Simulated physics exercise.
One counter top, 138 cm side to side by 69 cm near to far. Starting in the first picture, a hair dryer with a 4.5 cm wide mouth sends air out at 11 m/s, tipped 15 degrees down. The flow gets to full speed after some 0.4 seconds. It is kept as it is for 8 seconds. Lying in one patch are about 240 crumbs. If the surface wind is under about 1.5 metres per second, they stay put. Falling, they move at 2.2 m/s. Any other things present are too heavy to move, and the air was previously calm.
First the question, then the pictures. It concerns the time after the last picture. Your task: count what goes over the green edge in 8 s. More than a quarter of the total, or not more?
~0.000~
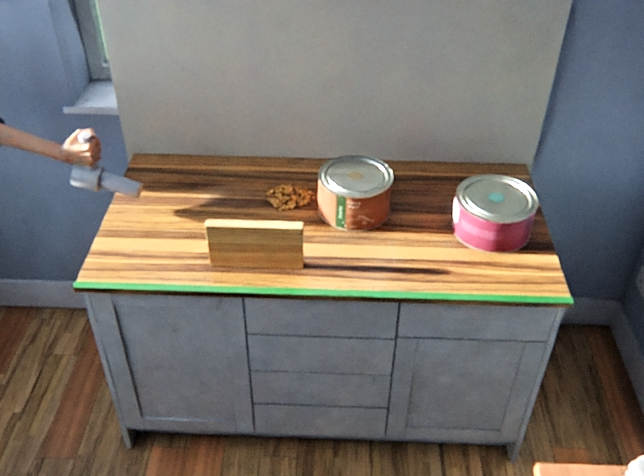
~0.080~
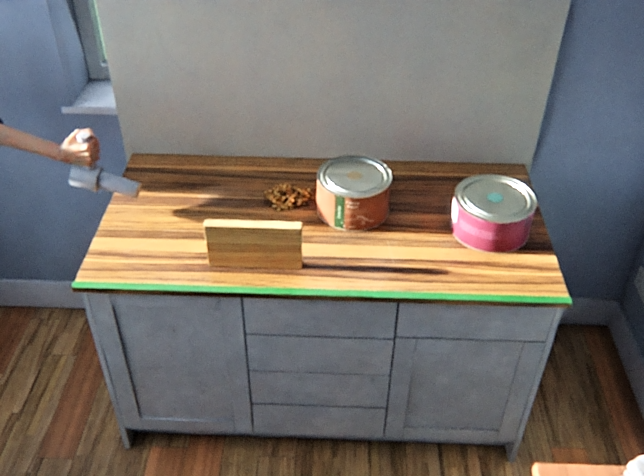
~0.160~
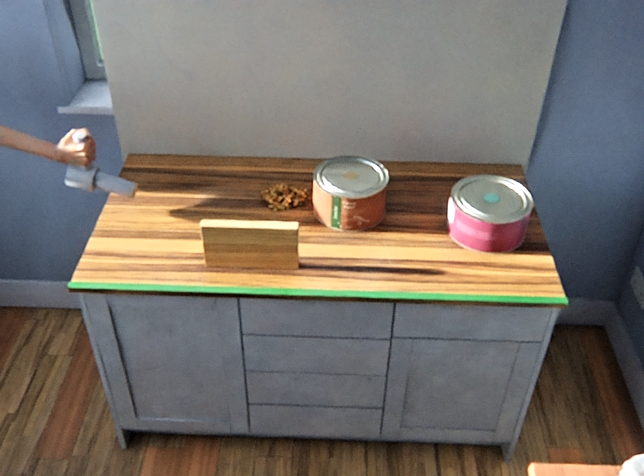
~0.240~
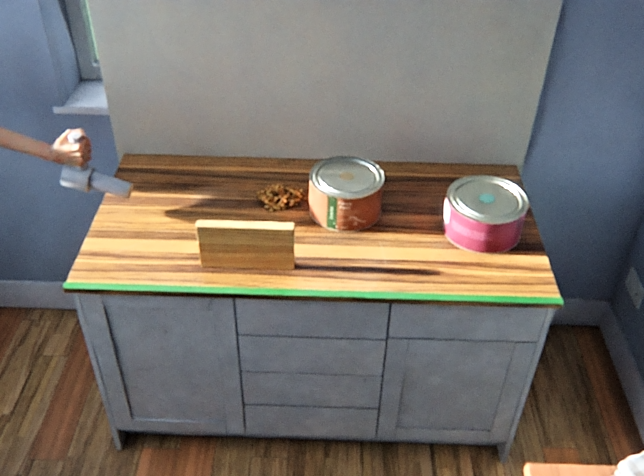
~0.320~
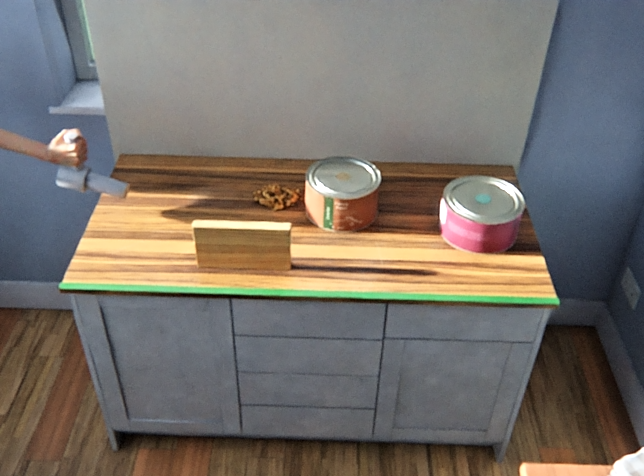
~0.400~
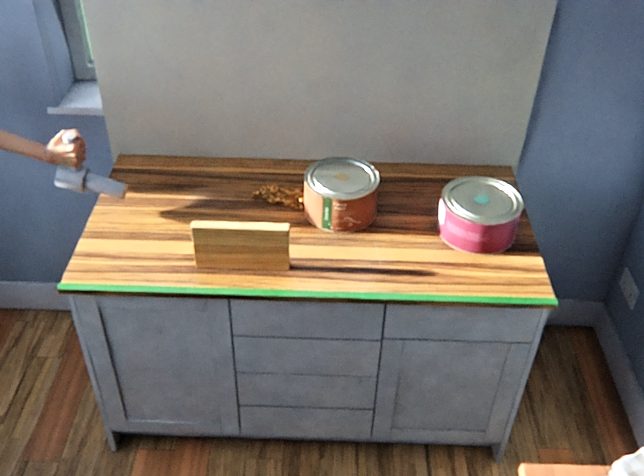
Not above a quarter.
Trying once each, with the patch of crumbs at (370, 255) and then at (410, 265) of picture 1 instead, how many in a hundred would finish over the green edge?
First try about 40 per cent, second about 60 per cent.
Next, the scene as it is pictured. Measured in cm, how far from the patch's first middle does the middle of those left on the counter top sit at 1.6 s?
It works out to close to 35 cm.
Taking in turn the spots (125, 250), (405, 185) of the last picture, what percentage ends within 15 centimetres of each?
0 %, 20 %.
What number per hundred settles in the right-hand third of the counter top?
20 %.
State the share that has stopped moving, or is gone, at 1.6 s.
Near 15 %.
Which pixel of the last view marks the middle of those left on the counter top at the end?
At about (352, 165).
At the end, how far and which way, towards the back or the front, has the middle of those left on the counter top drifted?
Shift: Towards the far edge, some 20 cm.
After 1.6 s, 83 % are on the move or not yet settled, 0 % are over the green edge; the middle of those still in play is near (358, 164).
After 2.6 s, 78 % are on the move or not yet settled, 0 % are over the green edge; the middle of those still in play is near (362, 165).
After 4.4 s, 60 % are on the move or not yet settled, 0 % are over the green edge; the middle of those still in play is near (357, 164).
After 8.0 s, at the end, 0 % are over the green edge; the middle of those still in play is near (352, 165).
